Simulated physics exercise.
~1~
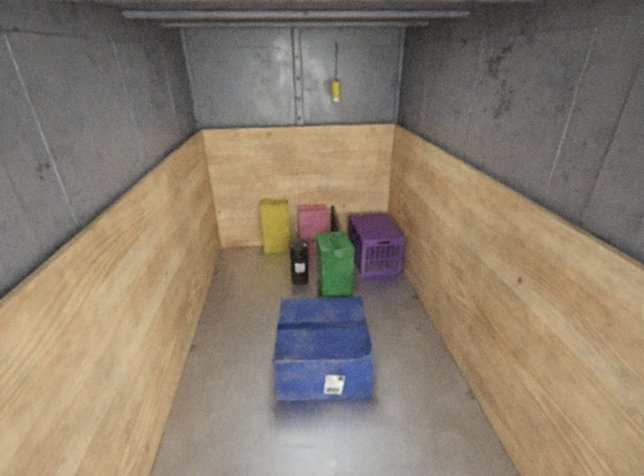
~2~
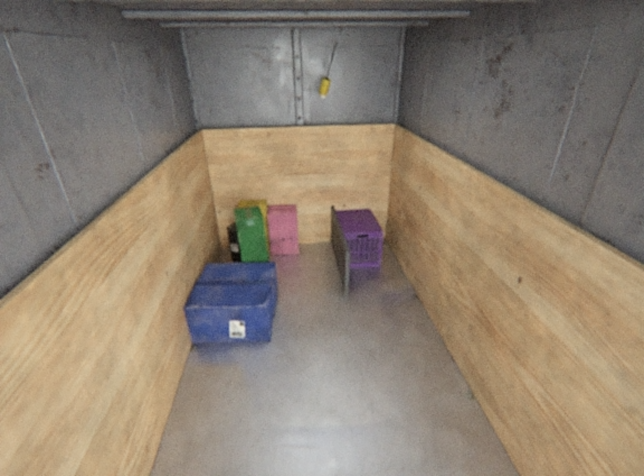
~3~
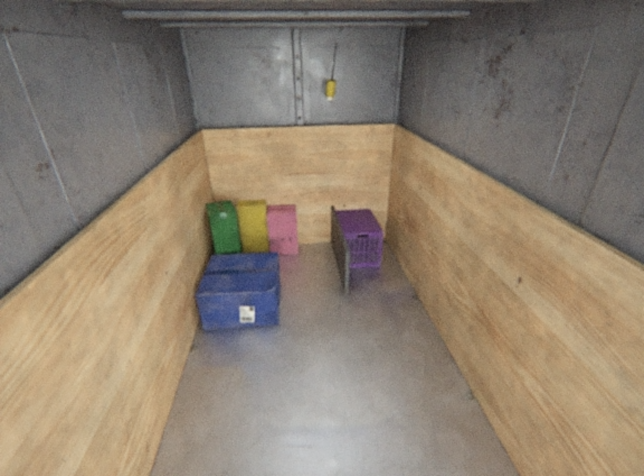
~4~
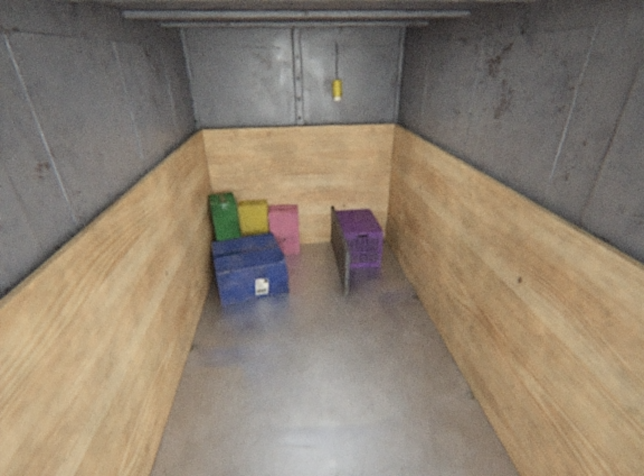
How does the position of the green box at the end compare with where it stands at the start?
At the start the green box stands near the middle of the bay, in front of the pink box and just left of the purple chest. At the end it stands farther forward in the far left corner, to the left of the yellow box.
